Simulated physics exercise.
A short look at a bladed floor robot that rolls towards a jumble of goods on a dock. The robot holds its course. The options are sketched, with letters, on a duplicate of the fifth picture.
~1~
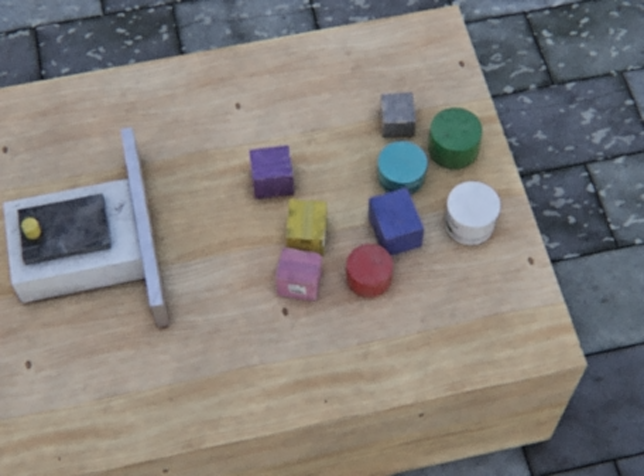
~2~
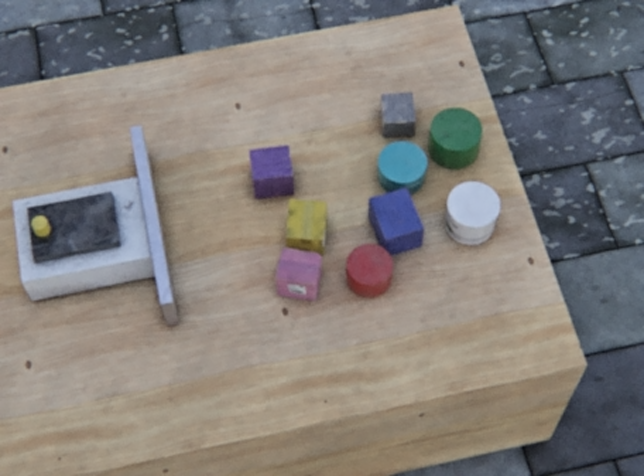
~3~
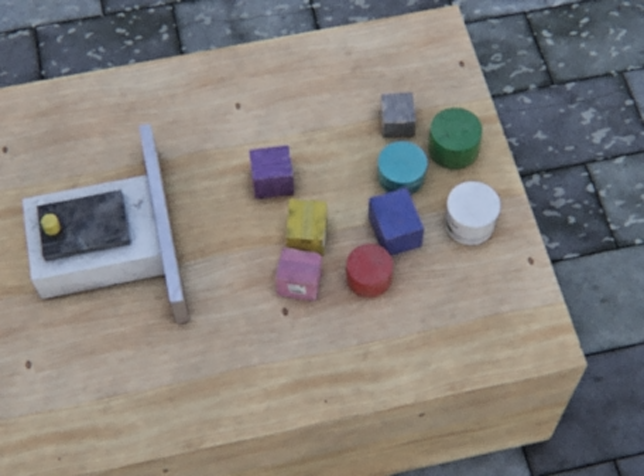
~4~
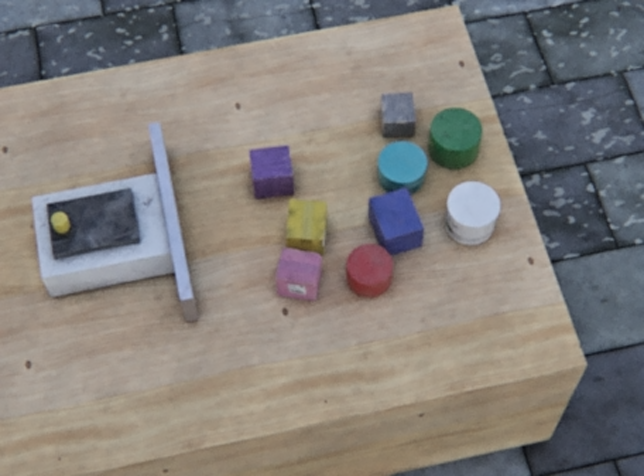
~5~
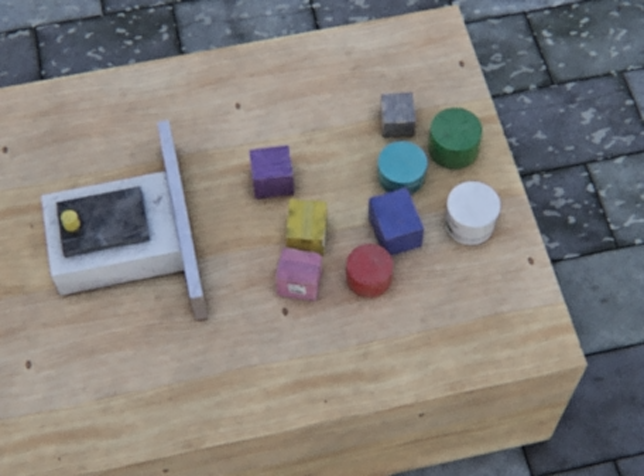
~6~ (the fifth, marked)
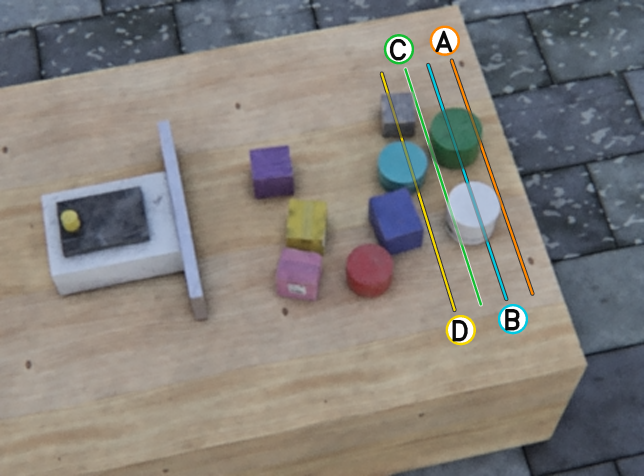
A bladed floor robot, white with a black top and a yellow knob, begins at the left of a wooden dock, its long grey blade facing right. It rolls slowly and steadily rightward, narrowing the gap to the purple crate, yellow box and pink parcel, while all the goods stay still.
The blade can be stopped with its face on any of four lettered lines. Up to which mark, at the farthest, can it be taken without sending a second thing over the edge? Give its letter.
Line C.
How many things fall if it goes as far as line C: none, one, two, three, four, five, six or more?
In all, one.
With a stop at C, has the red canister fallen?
No.
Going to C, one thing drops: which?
The white pail.
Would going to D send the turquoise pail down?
No.
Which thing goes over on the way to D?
The white pail goes over.
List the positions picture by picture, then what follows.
The first picture shows yellow box (307, 227); pink parcel (299, 274); turquoise pail (402, 169).
The second picture shows robot (80, 225); grey crate (398, 115).
The third picture shows robot (90, 223); purple crate (272, 173).
The fourth picture shows robot (100, 221); white pail (472, 214).
The fifth picture shows robot (109, 219); yellow box (307, 227); pink parcel (299, 274); turquoise pail (402, 169).
On the marked copy, A at (490, 170); B at (465, 175); C at (441, 180); D at (416, 185).
Taking C. A third of the way, robot (206, 200); pink parcel (319, 264); purple crate (294, 167).
Two thirds of the way, robot (301, 182); white pail (489, 211); green canister (460, 137).
When it is over, robot (373, 168); white pail over the edge; green canister (490, 115); one fallen.
As for the rest, A drops four; B drops four; D is within the limit but short.
